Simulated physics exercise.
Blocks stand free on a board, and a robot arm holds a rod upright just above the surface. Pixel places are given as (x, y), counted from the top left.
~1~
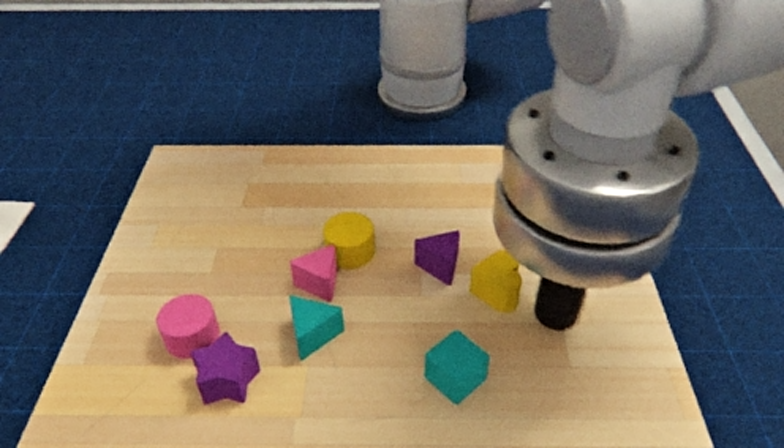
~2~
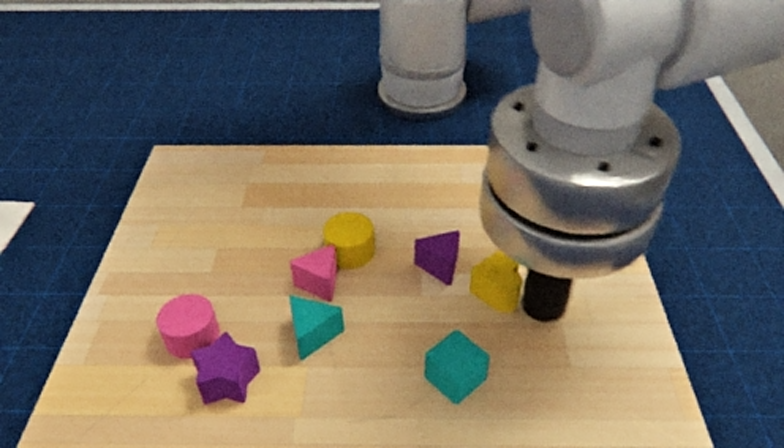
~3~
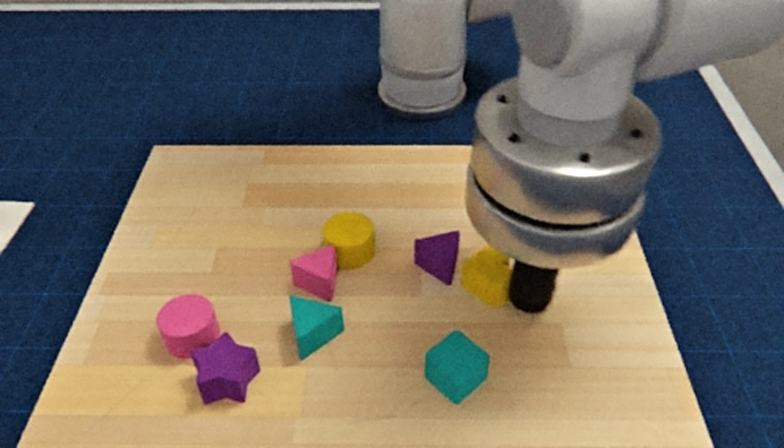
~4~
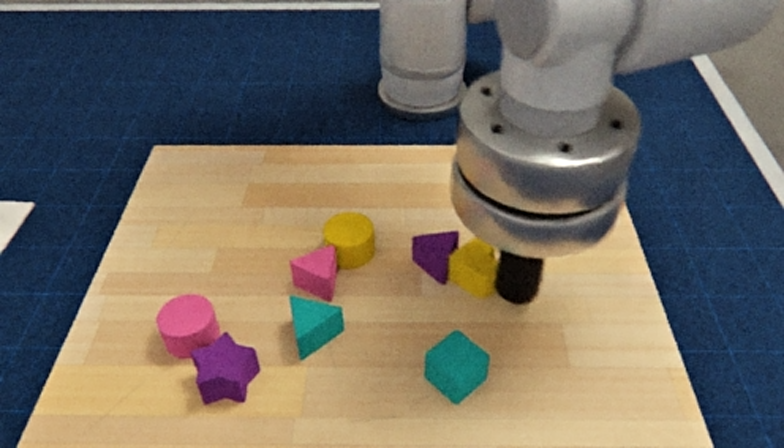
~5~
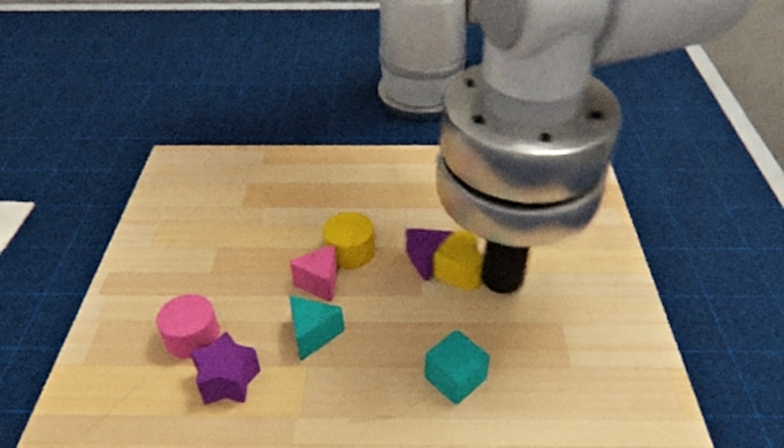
A grey robot arm holding a black rod upright works over a pale wooden board on a blue surface, seen from above at an angle by a still camera. Pink, purple, teal and yellow blocks lie scattered across the board, a purple triangular one beside a yellow one near the rod. The rod moves slightly left and away, pushing the yellow block against the purple triangular one and nudging both a short way.
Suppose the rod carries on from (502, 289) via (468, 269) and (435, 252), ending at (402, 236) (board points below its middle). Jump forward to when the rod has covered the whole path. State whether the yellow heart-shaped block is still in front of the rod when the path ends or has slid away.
The rod still has it in front.
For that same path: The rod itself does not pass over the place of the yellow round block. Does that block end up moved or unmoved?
By then it is displaced.
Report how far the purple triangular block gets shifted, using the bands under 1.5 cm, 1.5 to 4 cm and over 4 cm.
Long, over 4 cm.
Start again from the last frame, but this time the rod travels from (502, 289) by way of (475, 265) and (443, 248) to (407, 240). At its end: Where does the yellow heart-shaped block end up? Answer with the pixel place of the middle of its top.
Expect it around (367, 205).
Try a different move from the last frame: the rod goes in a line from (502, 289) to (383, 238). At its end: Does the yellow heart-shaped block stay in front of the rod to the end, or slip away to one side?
The rod still has the yellow heart-shaped block in front of it when the path ends.
What follows on the original path. One third of the way, rod (466, 259); purple triangular block (393, 223); yellow heart-shaped block (425, 231).
Two thirds of the way, rod (433, 242); yellow round block (333, 225); purple triangular block (365, 204); yellow heart-shaped block (394, 214).
At the end, rod (402, 227); pink triangular block still; yellow round block (321, 223); purple triangular block (338, 189); yellow heart-shaped block (365, 199).
